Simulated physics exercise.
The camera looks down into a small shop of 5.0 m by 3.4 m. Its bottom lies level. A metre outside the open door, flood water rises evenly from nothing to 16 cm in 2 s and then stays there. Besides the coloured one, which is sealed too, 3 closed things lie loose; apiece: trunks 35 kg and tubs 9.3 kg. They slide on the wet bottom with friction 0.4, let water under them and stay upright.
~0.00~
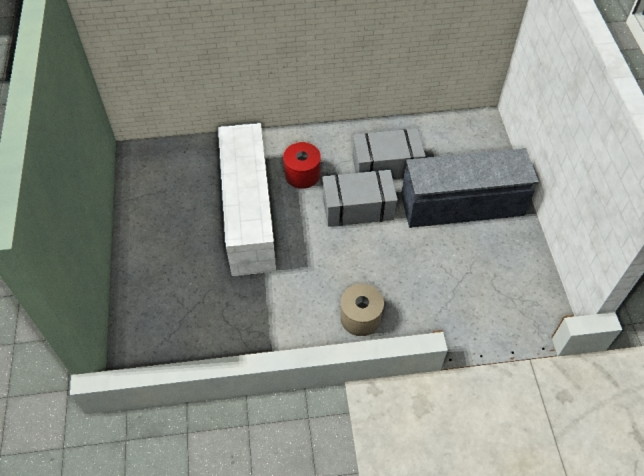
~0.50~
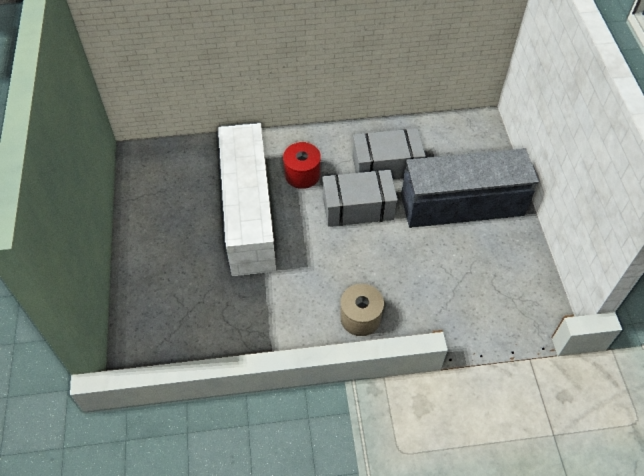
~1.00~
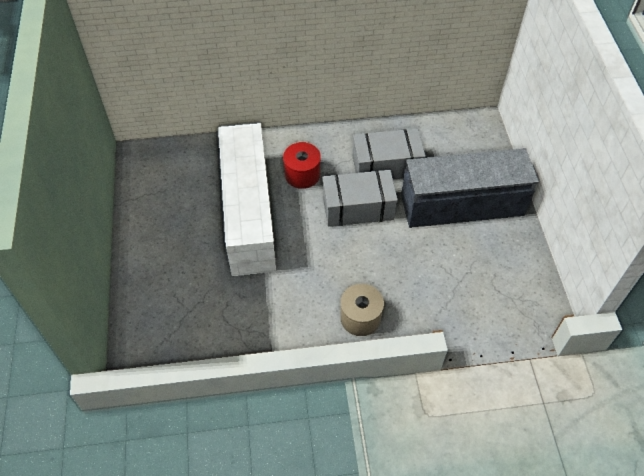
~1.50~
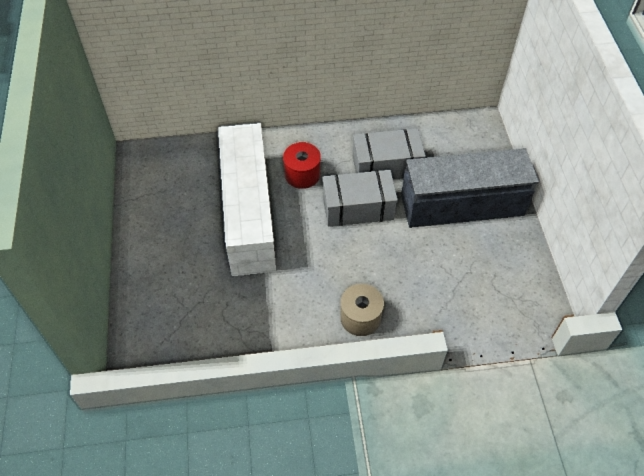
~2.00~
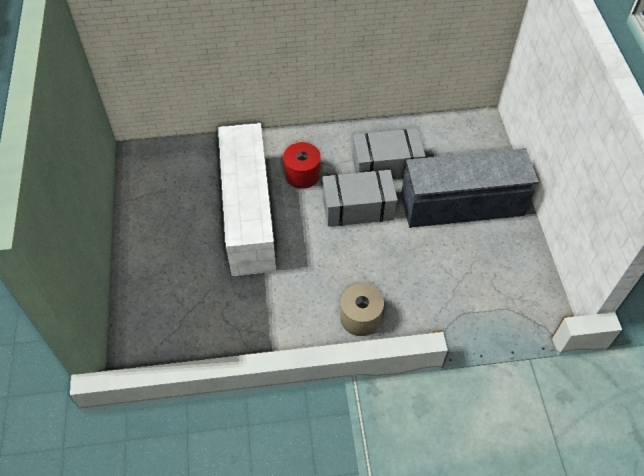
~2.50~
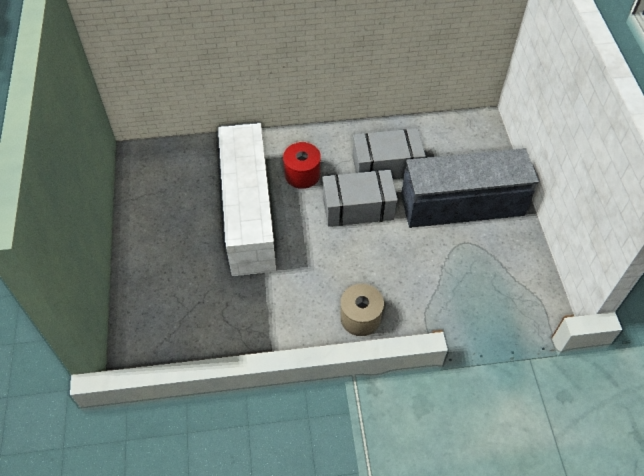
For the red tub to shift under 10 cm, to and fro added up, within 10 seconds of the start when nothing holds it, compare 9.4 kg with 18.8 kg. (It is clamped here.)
For it, only the higher weight holds it.
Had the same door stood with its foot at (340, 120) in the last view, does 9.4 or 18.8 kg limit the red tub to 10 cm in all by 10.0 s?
Then neither load is enough.
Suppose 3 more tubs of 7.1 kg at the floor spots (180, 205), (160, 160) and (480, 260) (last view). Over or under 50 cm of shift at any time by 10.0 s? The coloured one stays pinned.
In that order: Under, short of it, more.
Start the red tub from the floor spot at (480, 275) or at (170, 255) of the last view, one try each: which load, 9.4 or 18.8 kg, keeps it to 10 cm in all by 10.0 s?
In that order: Neither holds; either load holds.
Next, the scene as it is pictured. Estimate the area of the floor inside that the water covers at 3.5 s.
About 3.5 m2.
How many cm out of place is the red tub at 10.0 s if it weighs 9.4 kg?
About 40 cm.
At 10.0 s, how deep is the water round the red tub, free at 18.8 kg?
Roughly 7 cm.
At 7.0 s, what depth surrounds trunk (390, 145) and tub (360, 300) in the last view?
Roughly 2 and 2 cm.
After 3.5 s the red tub would be 0 cm from its start with 9.4 kg and 0 cm from its start with 18.8 kg; 0 cm of water round it then.
After 4.5 s the red tub would be 0 cm from its start with 9.4 kg and 0 cm from its start with 18.8 kg; 0 cm of water round it then.
After 7.0 s the red tub would be 0 cm from its start with 9.4 kg and 0 cm from its start with 18.8 kg; 4 cm of water round it then.
After 10.0 s the red tub would be 45 cm from its start with 9.4 kg and 0 cm from its start with 18.8 kg; 7 cm of water round it then.
